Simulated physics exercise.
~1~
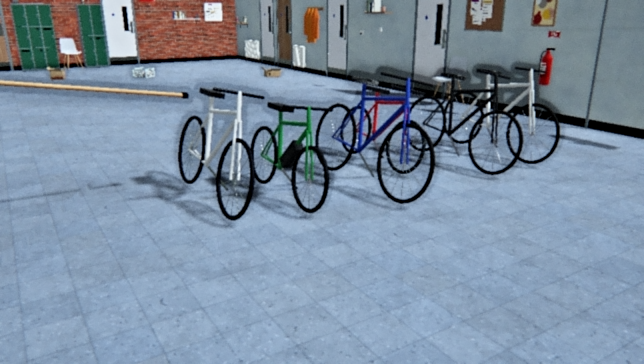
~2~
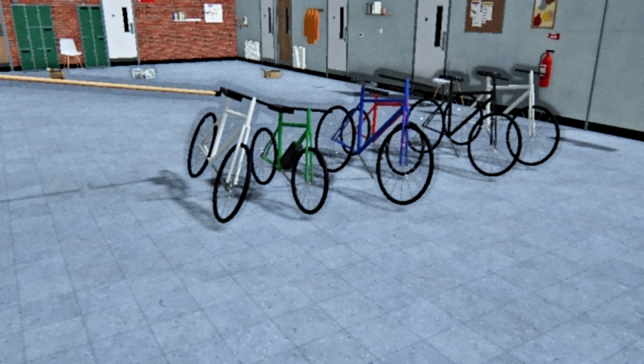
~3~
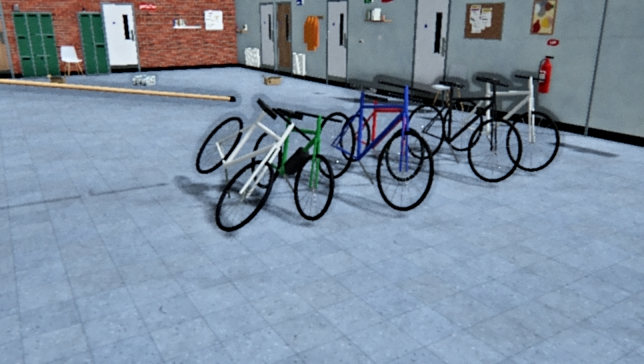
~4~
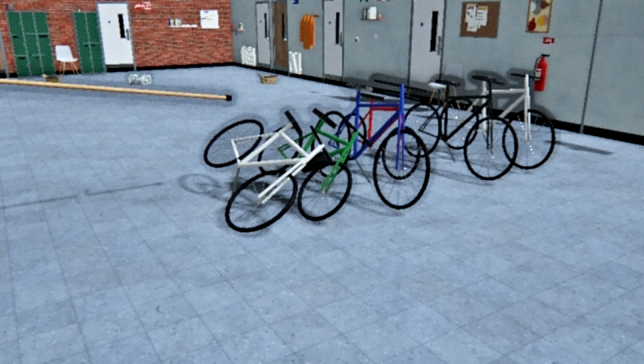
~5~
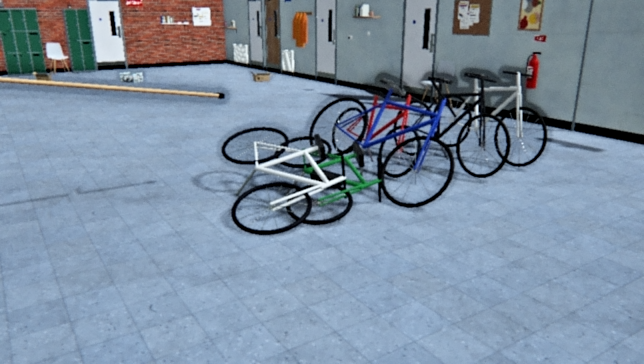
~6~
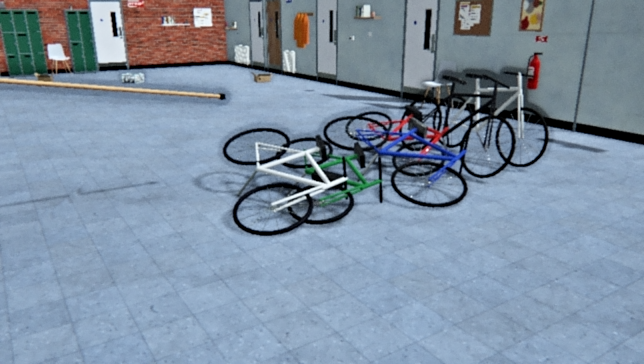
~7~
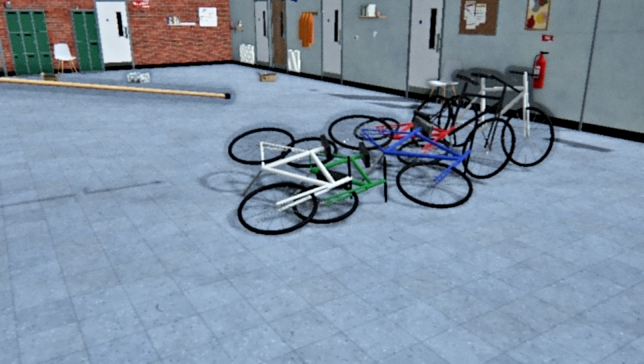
To begin with, a row of bicycles stands side by side on a tiled floor, with a long pole lying off to the left near lockers and a brick wall. The white bicycle at the left end tips to the right and leans into the green one. The green bicycle gives way, and the two sink down together in a tangle. The blue bicycle then topples as well, and the red one beside it goes over too. At the end those four lie in a heap, while the last two bicycles at the right remain standing.
